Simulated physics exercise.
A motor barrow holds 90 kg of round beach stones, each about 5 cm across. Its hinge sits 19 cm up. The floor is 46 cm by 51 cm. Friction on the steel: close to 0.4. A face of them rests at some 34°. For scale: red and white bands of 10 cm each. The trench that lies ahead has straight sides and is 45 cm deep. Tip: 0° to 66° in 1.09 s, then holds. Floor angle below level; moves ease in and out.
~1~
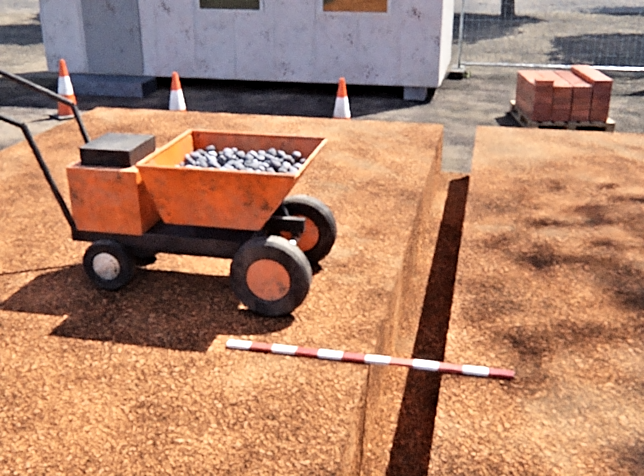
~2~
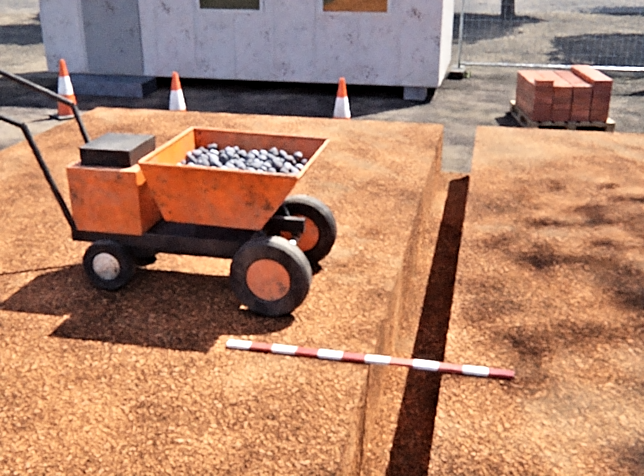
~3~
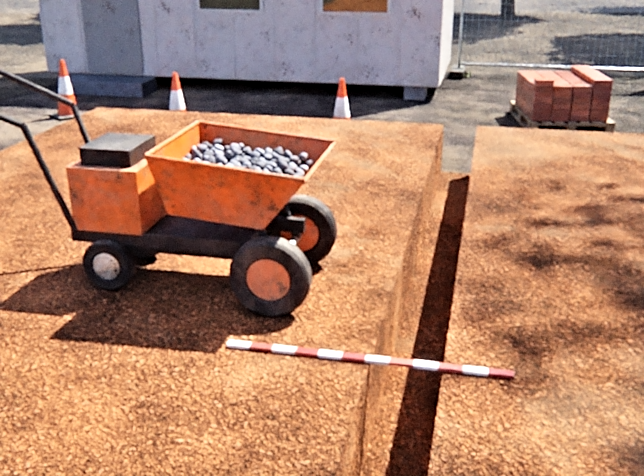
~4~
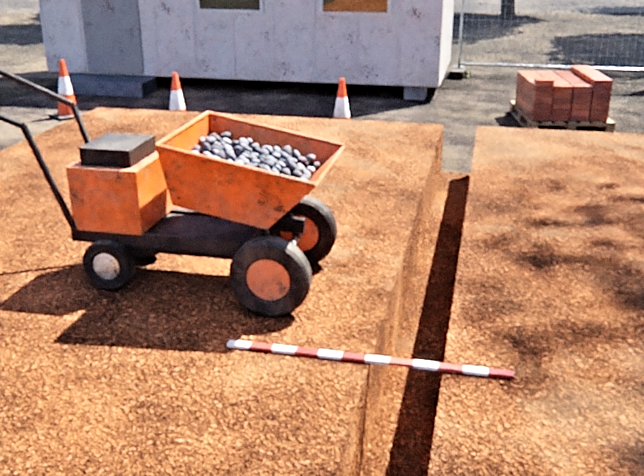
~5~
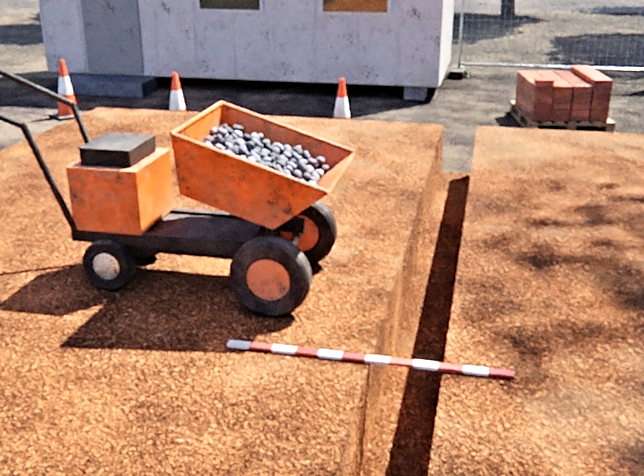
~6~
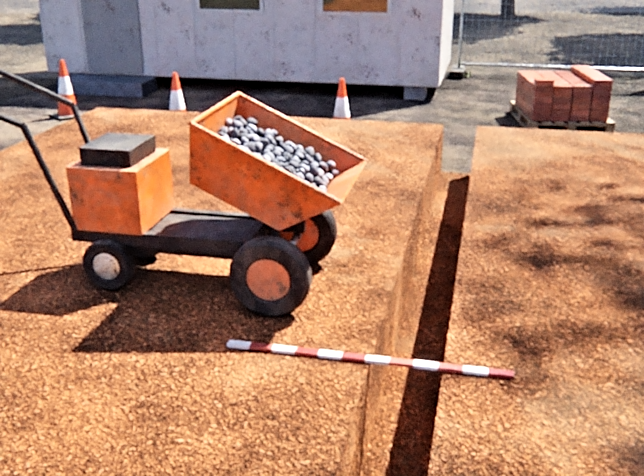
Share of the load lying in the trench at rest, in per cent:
86 per cent.
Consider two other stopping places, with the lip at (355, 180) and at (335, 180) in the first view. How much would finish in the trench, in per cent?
From the first spot near 30, from the second near 50 per cent.
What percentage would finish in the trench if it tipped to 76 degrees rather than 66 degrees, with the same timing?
Close to 90 per cent then.
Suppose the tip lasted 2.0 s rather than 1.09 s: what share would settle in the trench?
Close to 100 percent, then.
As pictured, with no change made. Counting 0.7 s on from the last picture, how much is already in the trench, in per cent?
I'd put it near 30 per cent.
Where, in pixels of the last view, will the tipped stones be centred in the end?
Resting centre: About (424, 365).
Then, 0.4 s after the last picture the floor is at 56°, 100 % in the skip; the foremost stones are at (374, 222).
Then, 0.7 s after the last picture the floor is at 66°, 68 % in the skip, 29 % in the trench, 3 % past the trench; the foremost stones are at (465, 298).
Then, 1.1 s after the last picture the floor is at 66°, 37 % in the skip, 50 % in the trench, 14 % past the trench; the foremost stones are at (566, 312).
Then, 3.0 s after the last picture the floor is at 66°, 0 % in the skip, 86 % in the trench, 14 % past the trench; the foremost stones are past the picture's edge.
